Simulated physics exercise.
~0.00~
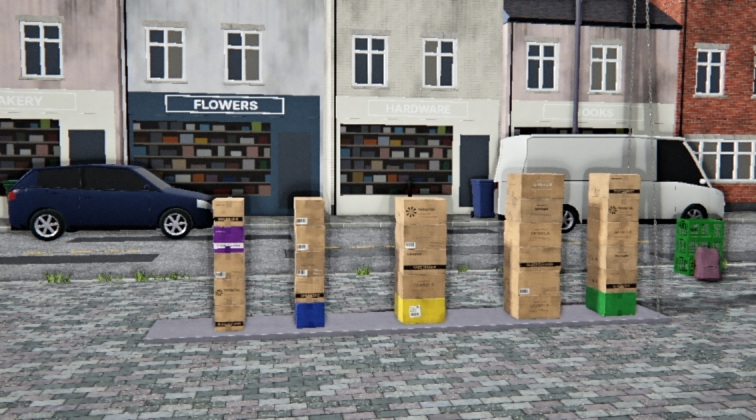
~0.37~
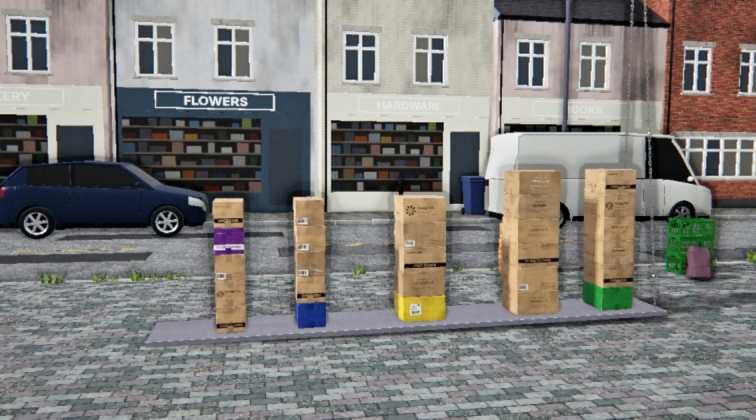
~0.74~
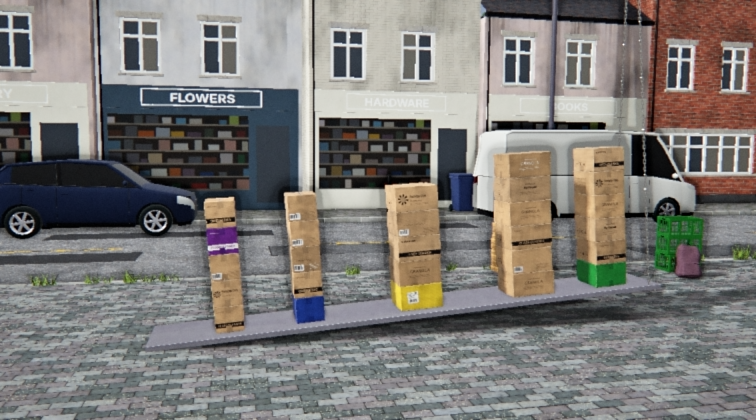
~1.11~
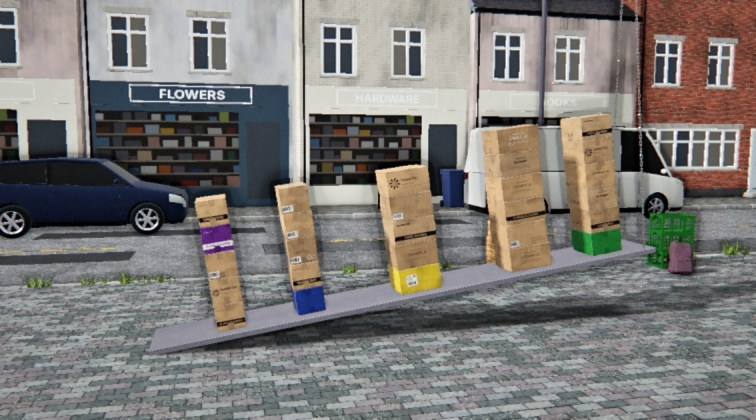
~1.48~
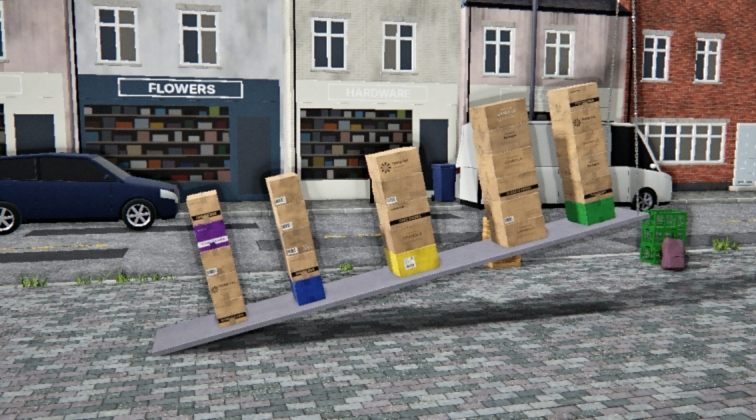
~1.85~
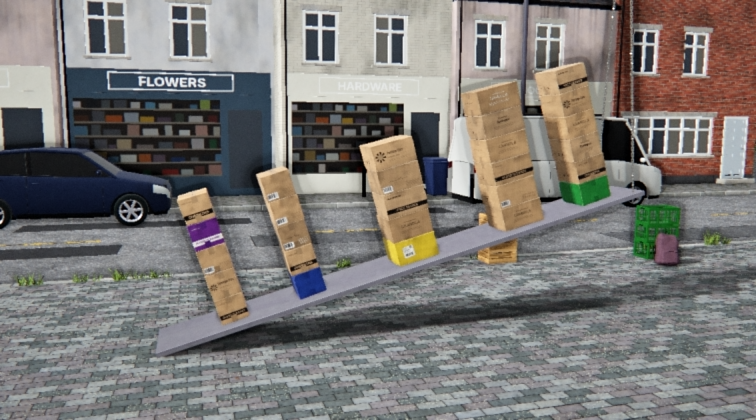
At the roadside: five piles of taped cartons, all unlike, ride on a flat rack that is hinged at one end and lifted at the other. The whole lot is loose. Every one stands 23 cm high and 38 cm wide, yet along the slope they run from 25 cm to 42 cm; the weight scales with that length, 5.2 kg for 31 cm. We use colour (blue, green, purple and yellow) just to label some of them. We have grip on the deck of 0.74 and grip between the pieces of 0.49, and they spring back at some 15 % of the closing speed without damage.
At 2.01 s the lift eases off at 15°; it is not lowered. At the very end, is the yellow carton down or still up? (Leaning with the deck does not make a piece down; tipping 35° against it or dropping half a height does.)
Safe.
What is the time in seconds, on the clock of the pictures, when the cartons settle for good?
That happens at roughly 6.0 seconds.
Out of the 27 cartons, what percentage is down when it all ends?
That comes to around 95 percent.
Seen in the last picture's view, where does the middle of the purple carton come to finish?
End point in last frame: Roughly (102, 337).
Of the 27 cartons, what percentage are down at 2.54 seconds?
By then 35 per cent.
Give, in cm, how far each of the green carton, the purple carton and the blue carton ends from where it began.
From start to finish: Green 120, purple 130, blue 60 centimetres.
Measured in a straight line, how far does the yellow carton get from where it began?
About 65 cm.
Around 2.54 s, slope 15°; 10 of the 27 cartons down; yellow carton unmoved; purple carton tipped 52°, 22 cm lower.
Around 3.32 s, slope 15°; 26 of the 27 cartons down; yellow carton displaced 10 cm; blue carton on its side.
Finally (6.4 s), slope 15°; 26 of the 27 cartons down; yellow carton displaced 13 cm; blue carton on its side; purple carton on its side. Seen by the last camera, middles, yellow carton near (397, 248), blue carton near (262, 288).
